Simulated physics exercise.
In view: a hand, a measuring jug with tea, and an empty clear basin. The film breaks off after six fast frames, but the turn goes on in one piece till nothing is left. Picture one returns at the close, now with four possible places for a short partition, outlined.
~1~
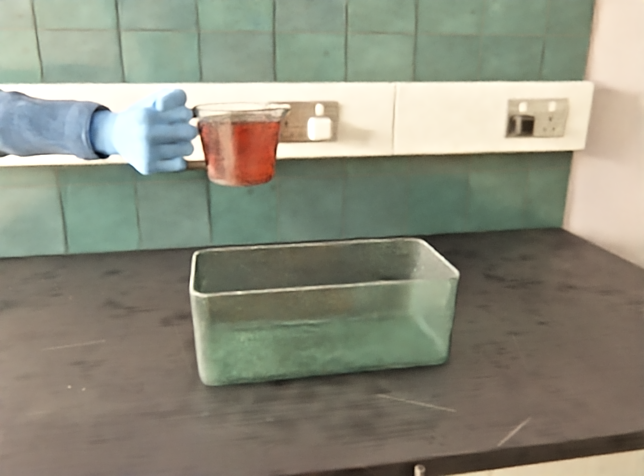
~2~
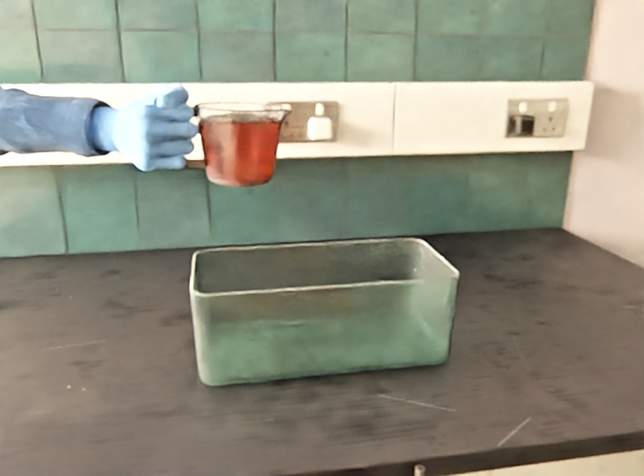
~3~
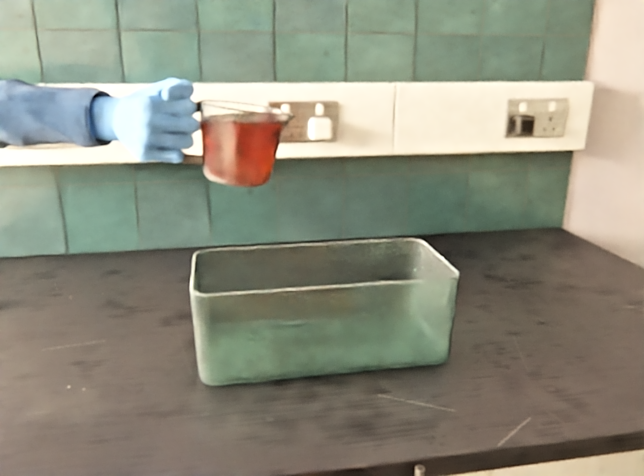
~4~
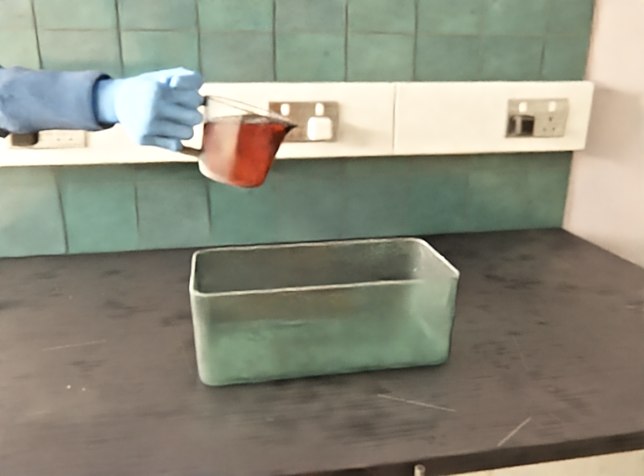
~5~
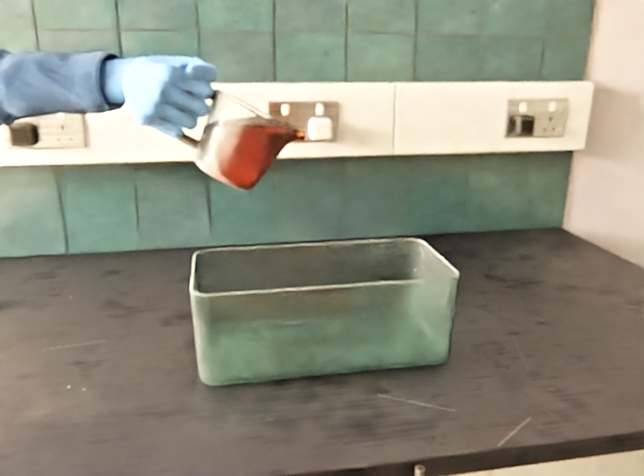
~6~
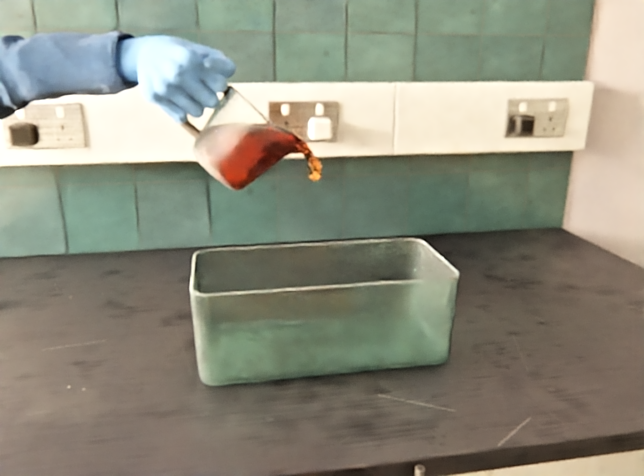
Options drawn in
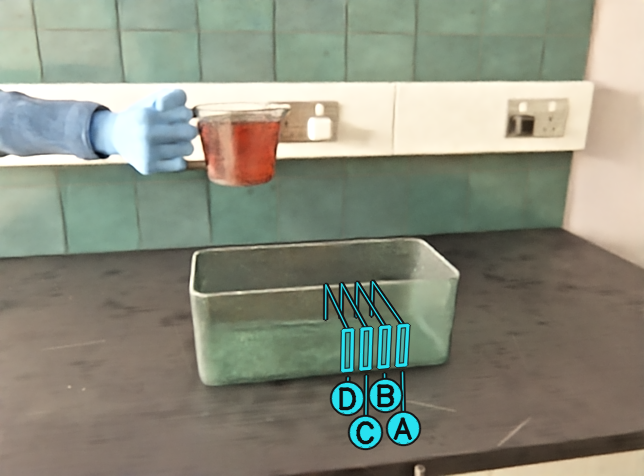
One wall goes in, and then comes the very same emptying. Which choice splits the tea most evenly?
Best: D.
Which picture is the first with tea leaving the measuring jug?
In picture 5.
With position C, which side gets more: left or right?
More ends on the left.
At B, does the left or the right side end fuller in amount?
More ends on the left.
On the marked copy, A at (402, 372); B at (384, 373); C at (366, 375); D at (348, 377).
With A, about 96 % ends left of the wall and 2 % right of it.
With B, about 95 % ends left of the wall and 3 % right of it.
With C, about 83 % ends left of the wall and 15 % right of it.
With D, about 47 % ends left of the wall and 51 % right of it.
